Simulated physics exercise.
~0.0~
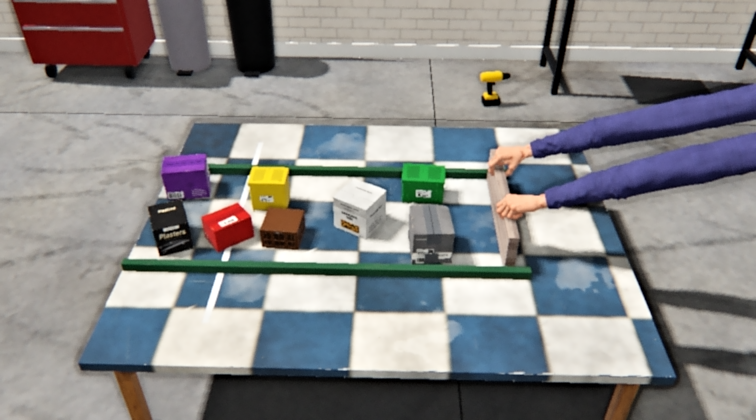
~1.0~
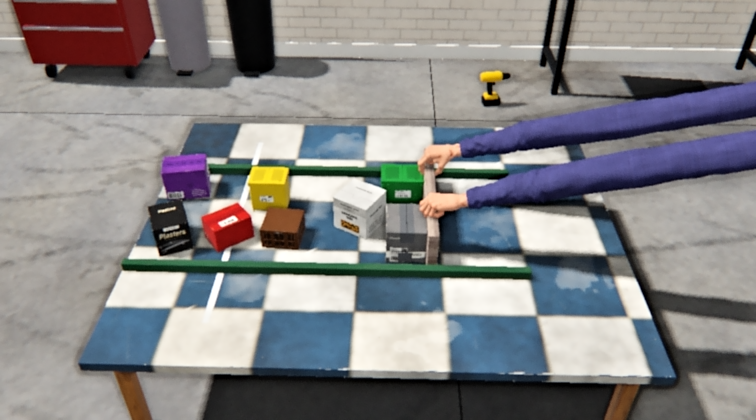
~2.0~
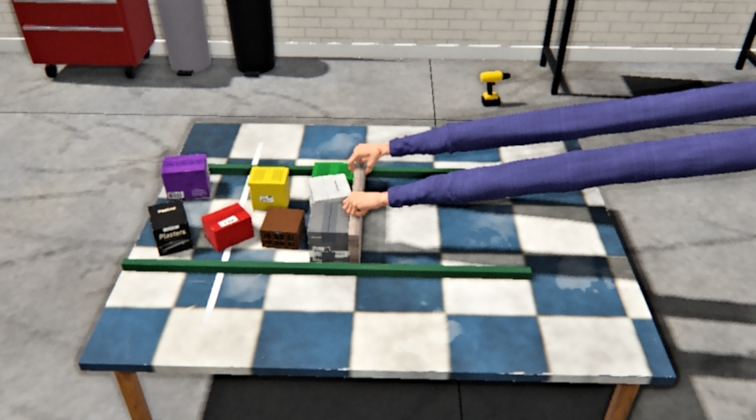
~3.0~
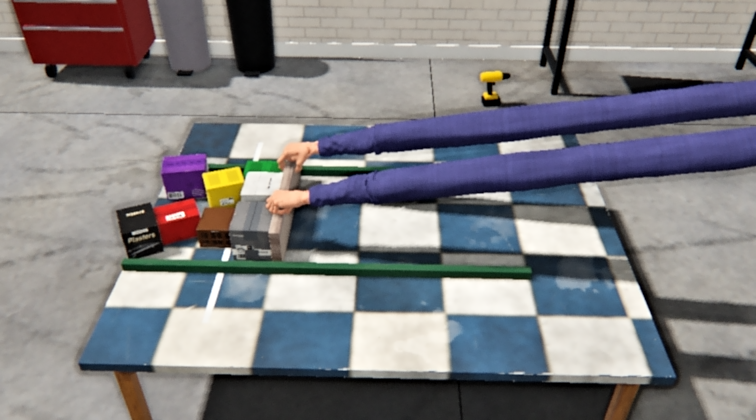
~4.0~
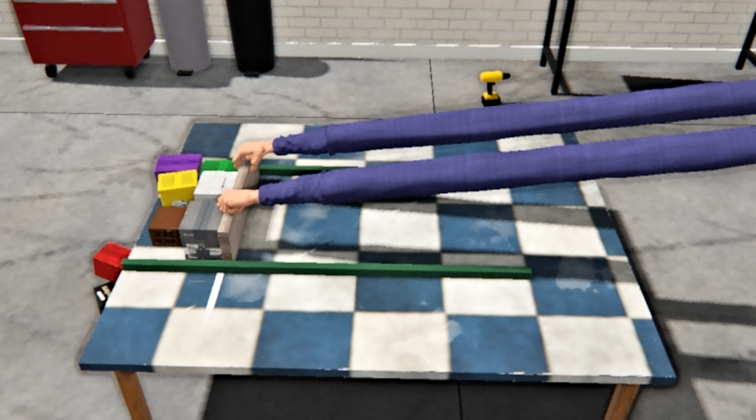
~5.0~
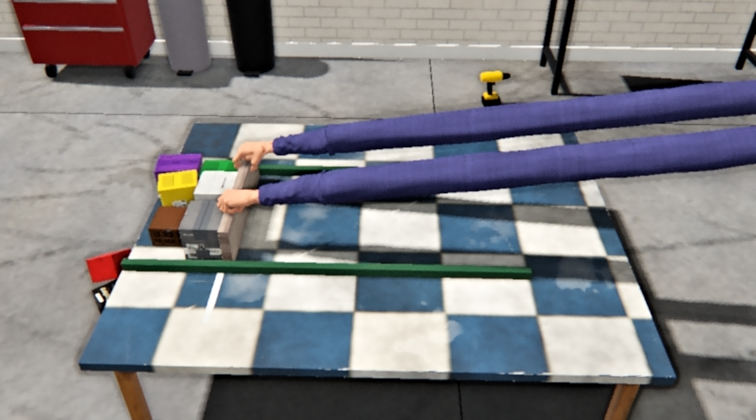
Two hands push a plank left, sweeping packages along until the red and black ones fall off the table.
